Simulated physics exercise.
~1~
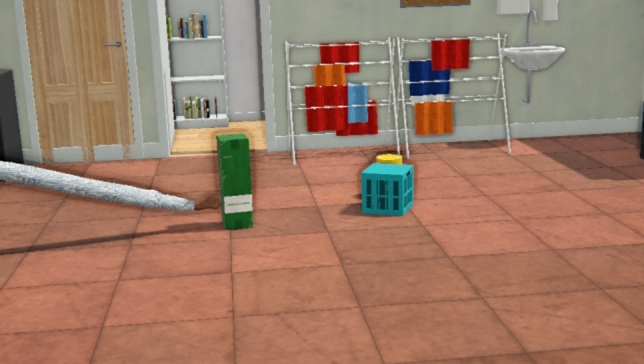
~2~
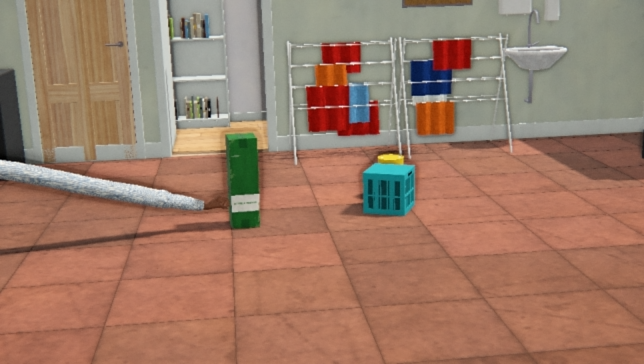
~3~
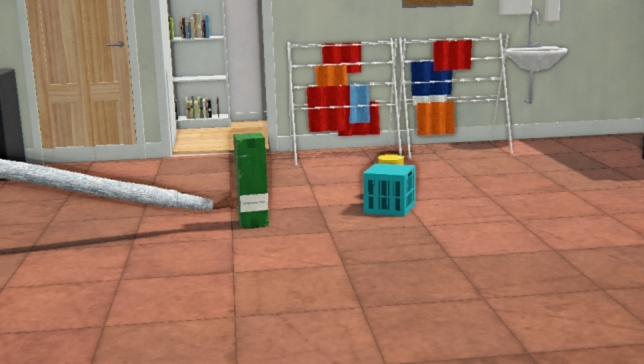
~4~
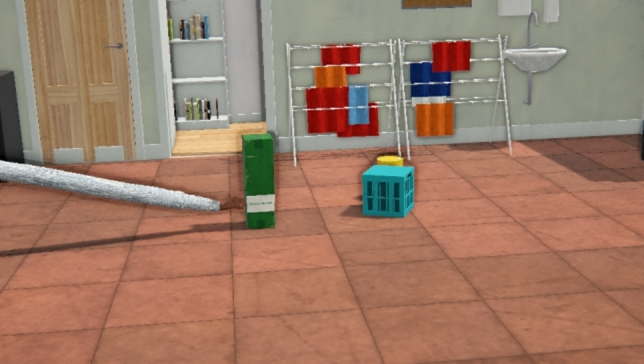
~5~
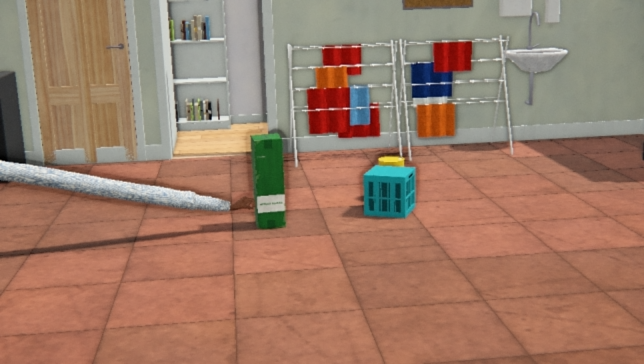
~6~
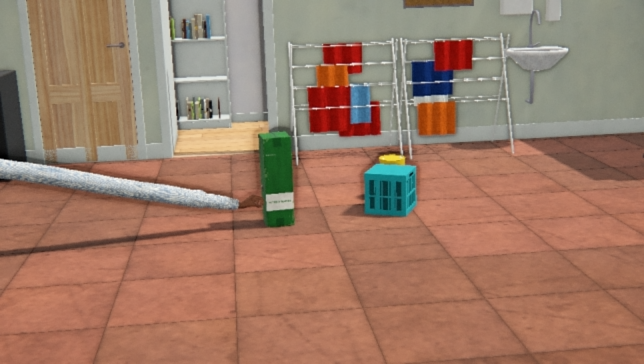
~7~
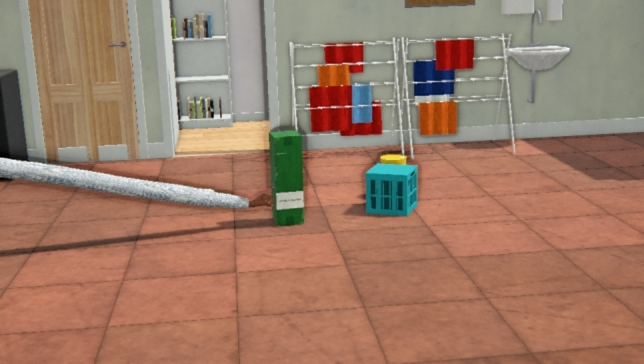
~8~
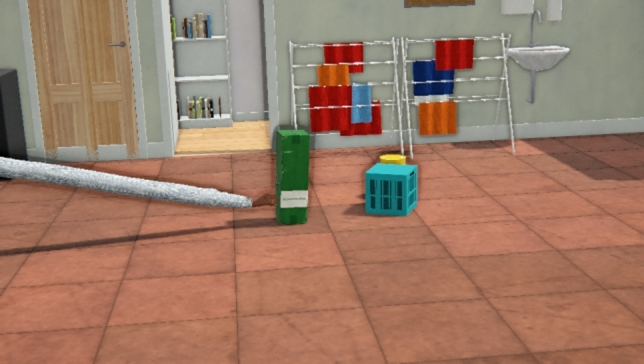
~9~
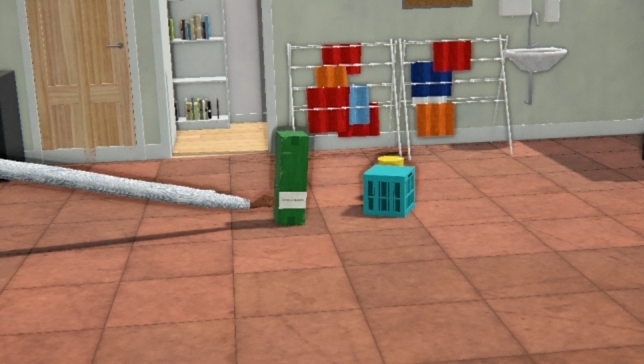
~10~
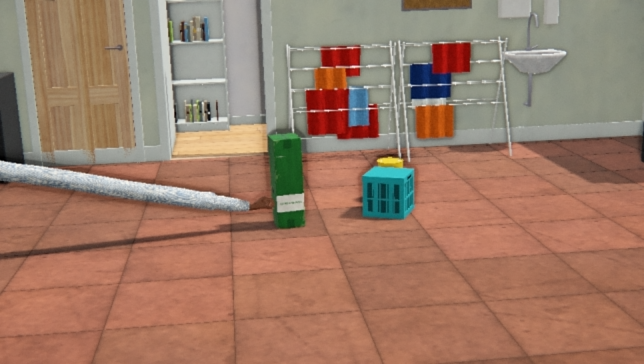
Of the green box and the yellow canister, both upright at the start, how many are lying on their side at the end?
None of them are. The green box slides to the right but stays upright, and the yellow canister stays in its place.
A tall green box with a white label stands on the reddish tiled floor of a room, seen from the front and slightly above by a gently swaying camera. To its right sit a turquoise crate and a yellow canister, with a wooden door, bookshelves, racks of red, orange and blue cloths and a sink behind. A long, pale, slender pusher reaches in from the left, low against the box, and slides it slowly to the right. The pusher then stops, and the box comes to rest still upright, short of the untouched crate and canister.
